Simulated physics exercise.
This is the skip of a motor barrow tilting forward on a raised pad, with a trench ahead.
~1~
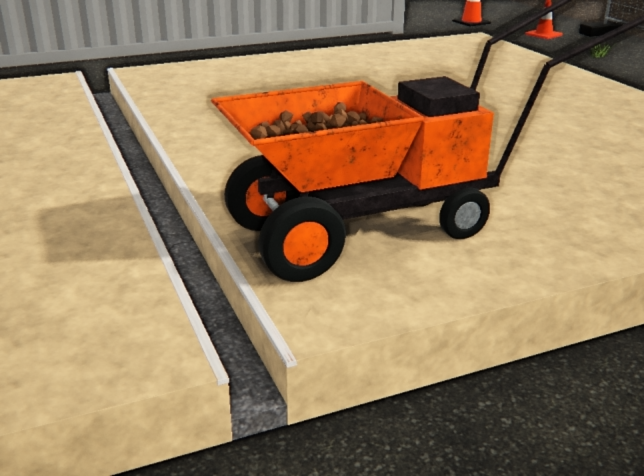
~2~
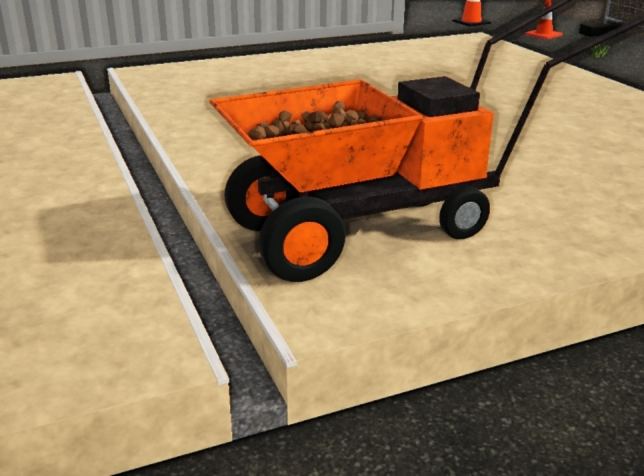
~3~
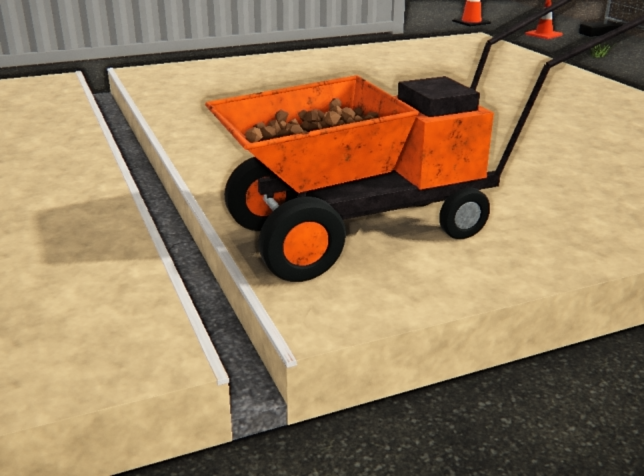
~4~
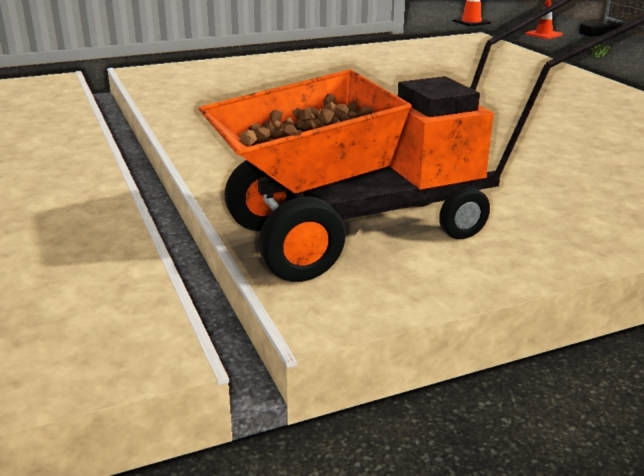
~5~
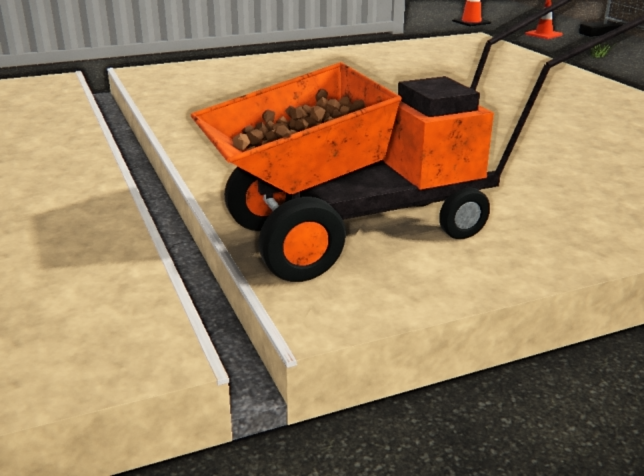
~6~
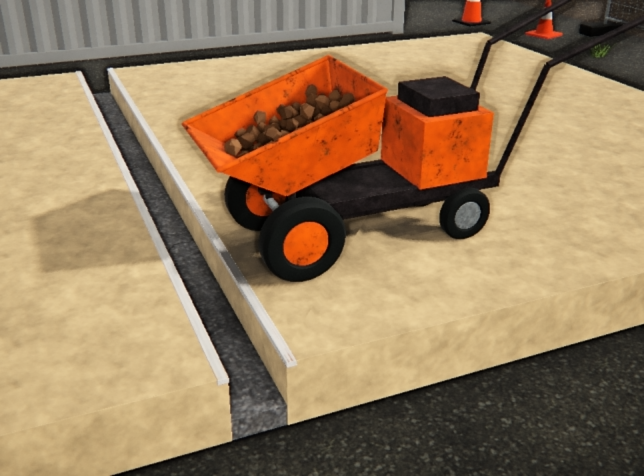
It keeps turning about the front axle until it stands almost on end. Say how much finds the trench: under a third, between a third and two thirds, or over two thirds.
In the trench: Less than a third.
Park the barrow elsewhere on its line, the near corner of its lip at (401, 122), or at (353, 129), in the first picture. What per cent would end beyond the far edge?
First some 0, then 0 per cent.
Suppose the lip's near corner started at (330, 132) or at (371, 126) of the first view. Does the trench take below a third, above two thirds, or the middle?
First above two thirds, then one to two thirds.
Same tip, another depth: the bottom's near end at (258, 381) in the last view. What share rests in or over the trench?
About 0 per cent.
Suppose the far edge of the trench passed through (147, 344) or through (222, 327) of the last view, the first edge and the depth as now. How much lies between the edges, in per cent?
Near 80 % and 0 %.
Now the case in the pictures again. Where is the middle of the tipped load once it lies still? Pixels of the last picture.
Close to (116, 276).
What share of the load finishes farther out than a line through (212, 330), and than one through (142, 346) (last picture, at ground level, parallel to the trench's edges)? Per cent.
Roughly 90 per cent, and 50 per cent.
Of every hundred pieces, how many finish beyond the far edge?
Close to 90 per cent.
Shortly afterwards, skip tipped steeply; the whole lot in the skip.
Next, skip tipped right over; the bulk in the skip; near a quarter beyond it; only a few falling.
Some moments later, skip tipped right over; a little in the skip; the bulk beyond it.
In the end, skip tipped right over; a little in the skip; none at all in or heaped over the trench; the bulk beyond it.
